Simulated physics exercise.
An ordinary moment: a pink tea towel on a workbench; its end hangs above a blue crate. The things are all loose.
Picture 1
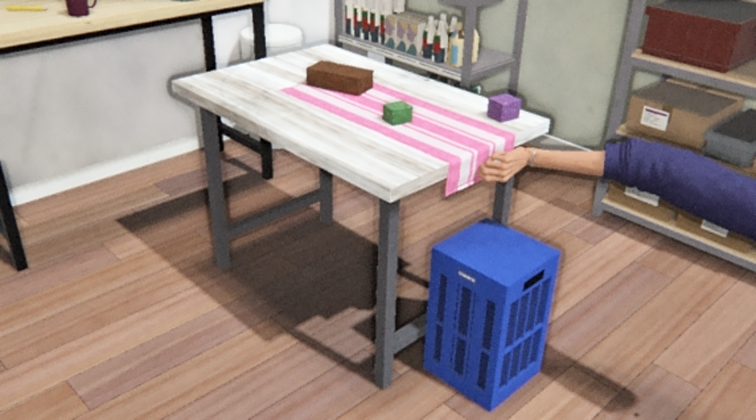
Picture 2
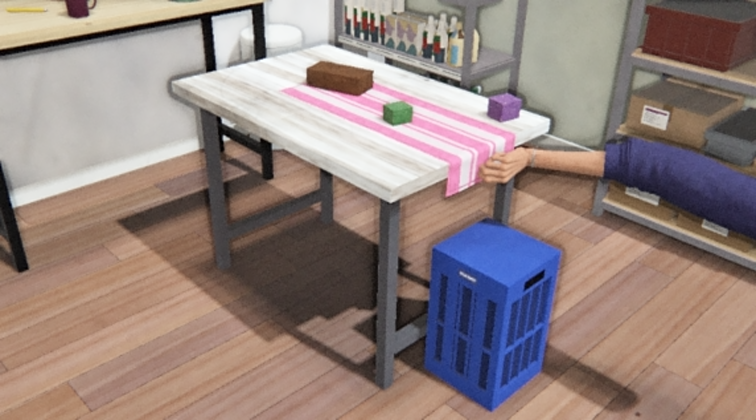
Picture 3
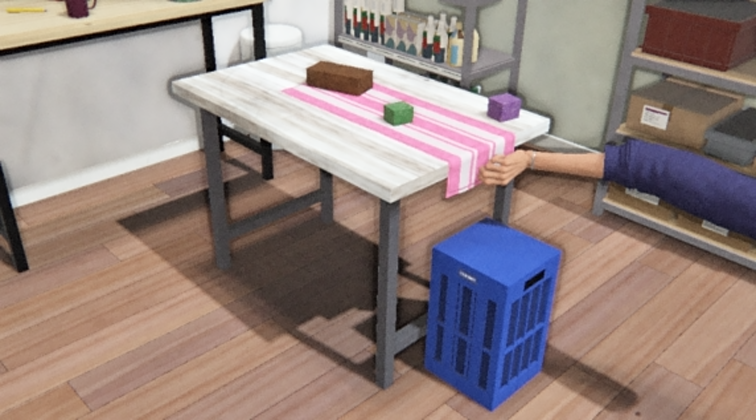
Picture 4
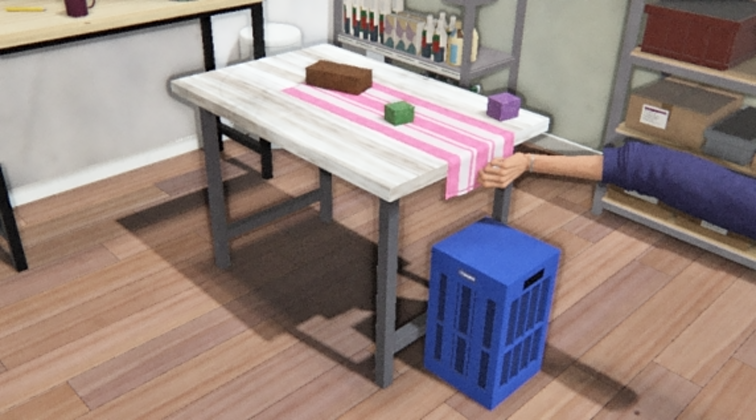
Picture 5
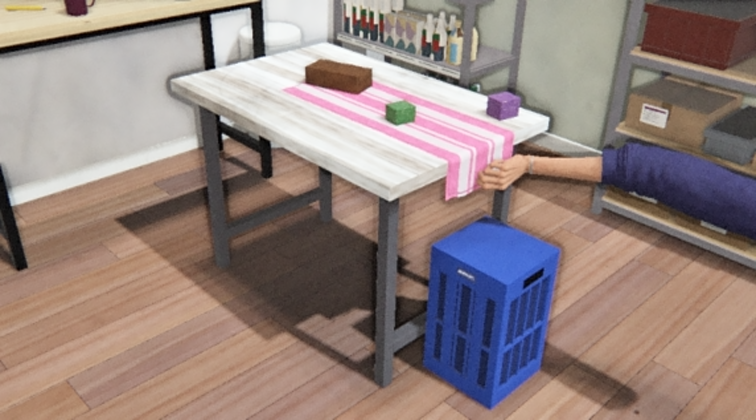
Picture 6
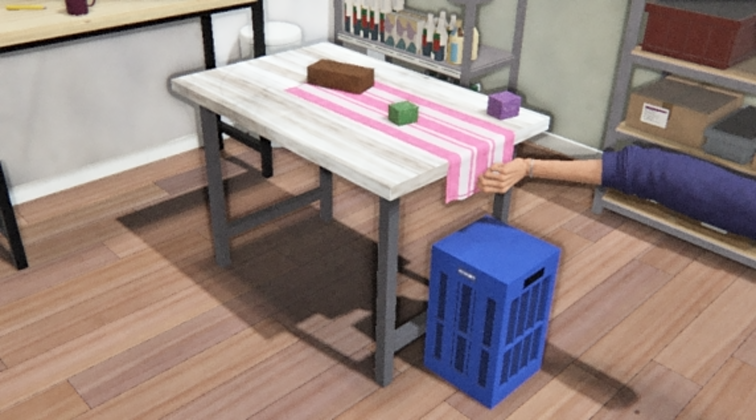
The clip shows a hand gripping the hanging end of a pink striped cloth on a workbench above a blue crate, drawing it very slightly downward as the green block shifts slightly right, while the brick and purple block stay almost still.
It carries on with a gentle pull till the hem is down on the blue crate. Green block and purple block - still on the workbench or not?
Green block: Still on it; purple block: Still on it.
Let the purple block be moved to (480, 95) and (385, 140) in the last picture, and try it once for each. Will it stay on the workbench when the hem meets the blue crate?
It does not fall the first time and does not fall the second time.
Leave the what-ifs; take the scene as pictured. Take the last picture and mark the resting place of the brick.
It ends up roughly at (375, 90).
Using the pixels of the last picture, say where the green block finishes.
I'd mark it close to (444, 129).
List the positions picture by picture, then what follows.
The first frame shows tea towel end (446, 196); green block (398, 105); purple block (505, 99); brick (340, 68); top of the crate (496, 265).
The second frame shows tea towel end (446, 196), far hem (278, 91); purple block (505, 99); purple block stands beside the cloth.
The third frame shows tea towel end (446, 198); green block (399, 105).
The fourth frame shows tea towel end (446, 199), far hem (279, 91); purple block (504, 98).
The fifth frame shows tea towel end (446, 201); green block (401, 105).
The sixth frame shows tea towel end (446, 203), far hem (283, 90); green block (404, 105); purple block (505, 96); top of the crate (497, 262).
Then, 0.22 s on from there, hem going down; green block moved a little; purple block in place.
Then, 0.64 s on from there, hem going down; green block carried along near (428, 123); purple block in place.
Then, 1.06 s on from there, hem on the crate; green block carried along near (442, 128); purple block in place.
In the end, hem on the crate; green block carried along near (444, 129); purple block in place. The green block keeps clear of the edge and the purple block stays on the table.
